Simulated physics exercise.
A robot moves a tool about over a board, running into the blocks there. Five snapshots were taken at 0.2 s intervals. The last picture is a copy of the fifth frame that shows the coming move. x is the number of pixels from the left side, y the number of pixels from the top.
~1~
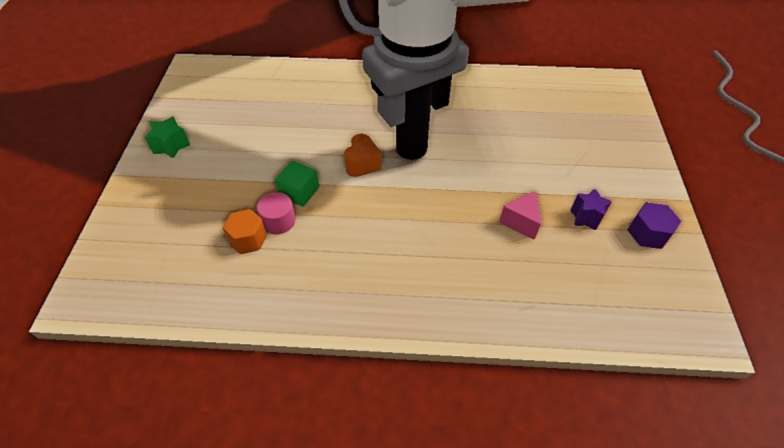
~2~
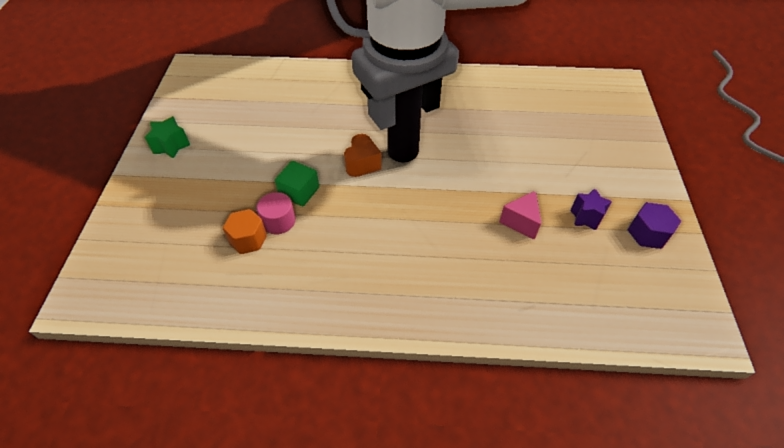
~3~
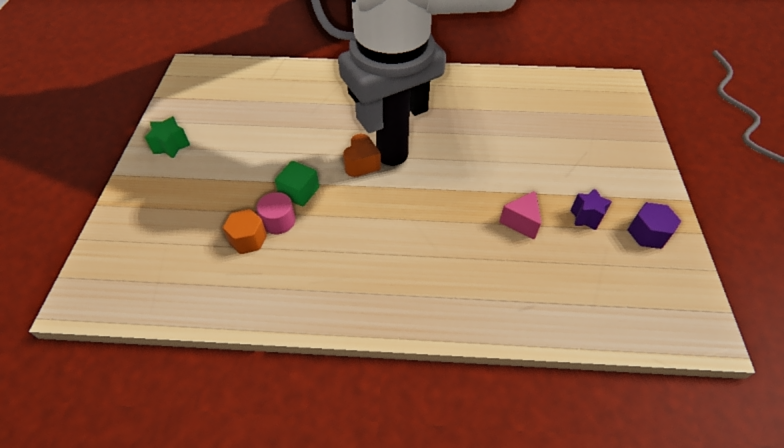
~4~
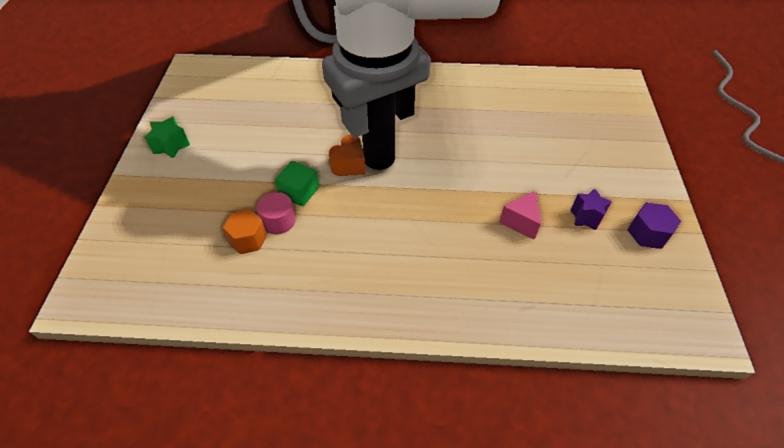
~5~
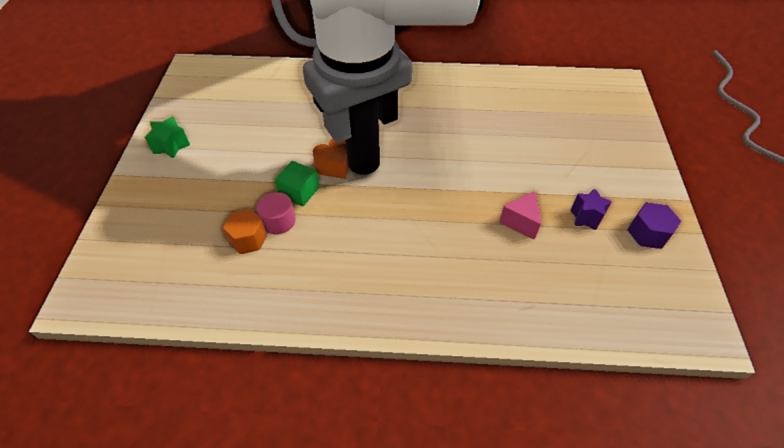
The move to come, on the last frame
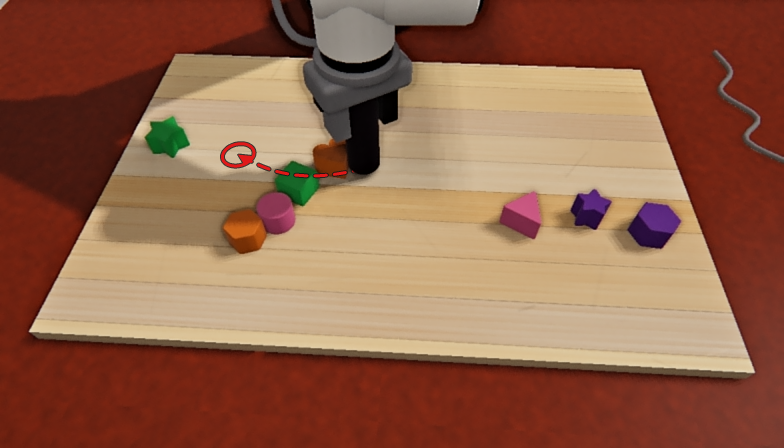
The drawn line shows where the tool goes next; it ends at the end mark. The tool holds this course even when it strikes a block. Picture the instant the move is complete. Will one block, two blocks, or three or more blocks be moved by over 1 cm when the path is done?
Two move.
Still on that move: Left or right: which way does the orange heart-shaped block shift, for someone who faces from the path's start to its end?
It moves off to the right.
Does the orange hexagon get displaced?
No, it doesn't check out.
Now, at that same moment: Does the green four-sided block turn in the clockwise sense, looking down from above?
In short: No.
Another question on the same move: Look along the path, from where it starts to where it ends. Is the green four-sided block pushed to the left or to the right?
It moves left.
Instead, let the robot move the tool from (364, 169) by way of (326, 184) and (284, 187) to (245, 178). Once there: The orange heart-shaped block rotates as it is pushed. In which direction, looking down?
It is turned clockwise.
Path on the board, from (364, 169) via (319, 176) and (274, 171), ending at (238, 155).
What follows on the original path. One third of the way, tool (318, 170); green four-sided block (286, 178), turned 15° anticlockwise; orange heart-shaped block (289, 149), turned 20° clockwise.
Two thirds of the way, tool (272, 165); pink cylinder (271, 208); green four-sided block (263, 183), turned 60° anticlockwise; orange heart-shaped block (247, 139), turned 45° clockwise.
At the end, tool (236, 149); green star-shaped block in place; orange hexagon in place; pink cylinder (271, 208); green four-sided block (263, 183), turned 60° anticlockwise; orange heart-shaped block (212, 125), turned 40° clockwise.
